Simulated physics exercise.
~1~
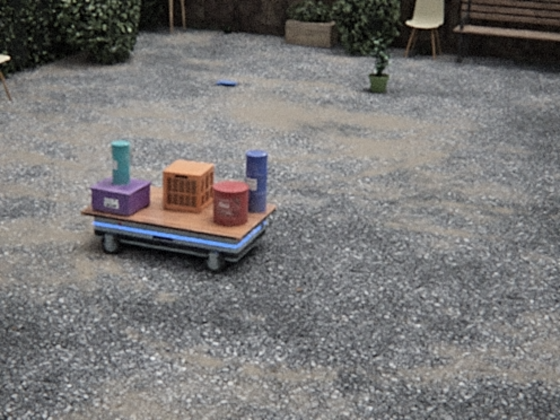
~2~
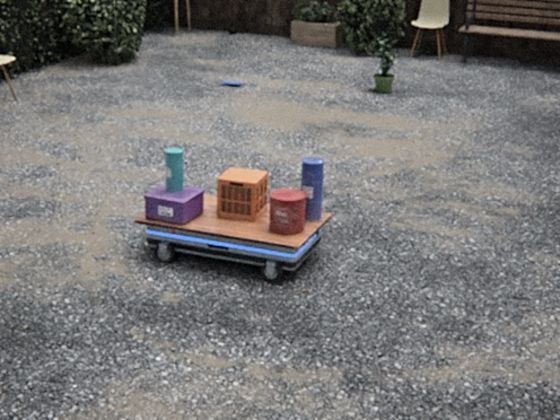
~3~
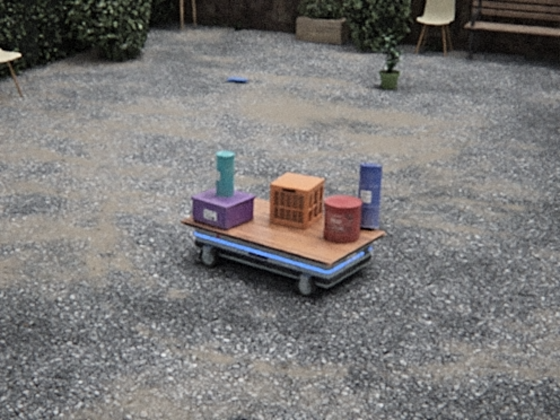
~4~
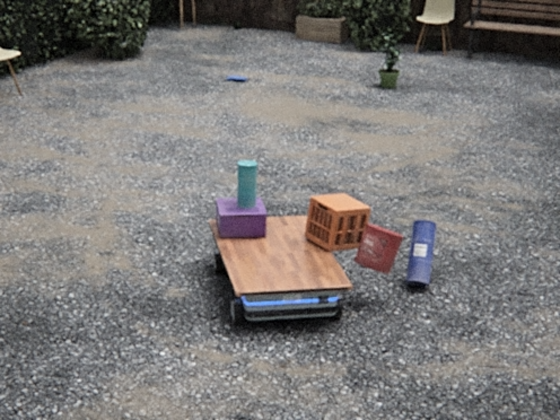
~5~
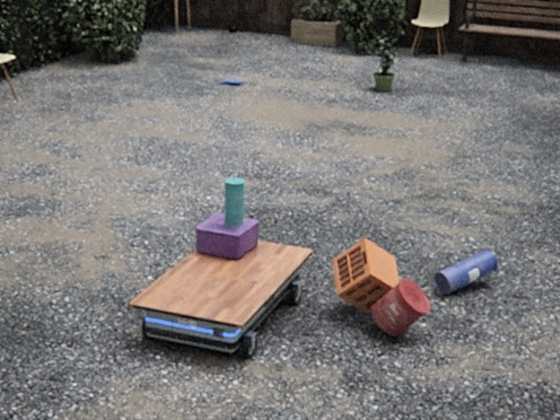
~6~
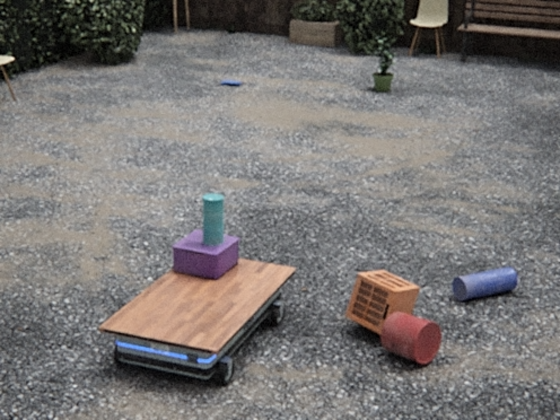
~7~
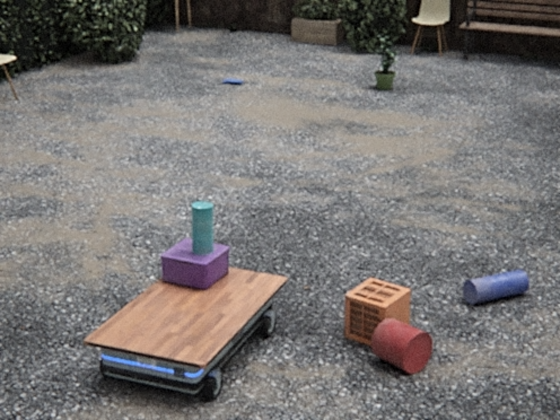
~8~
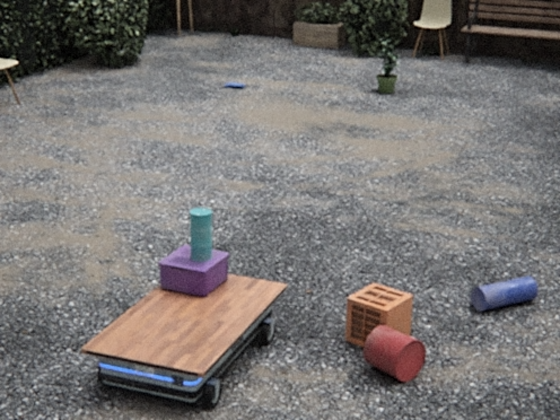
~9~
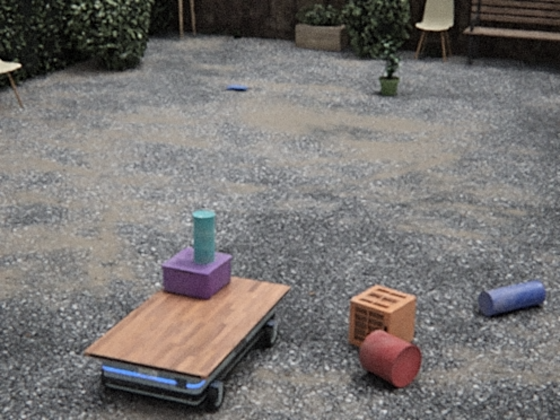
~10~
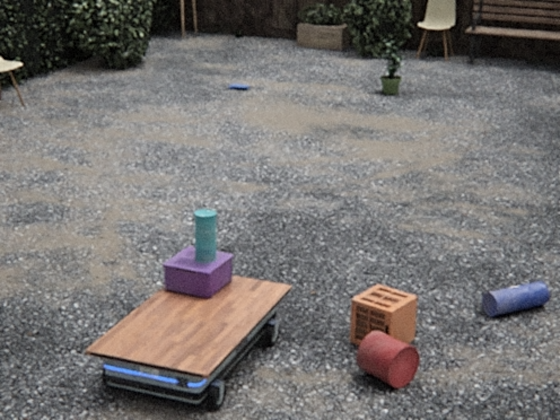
Cart turning sharply on gravel, spilling an orange crate, red pail and blue canister, then stopping with purple and turquoise items aboard.
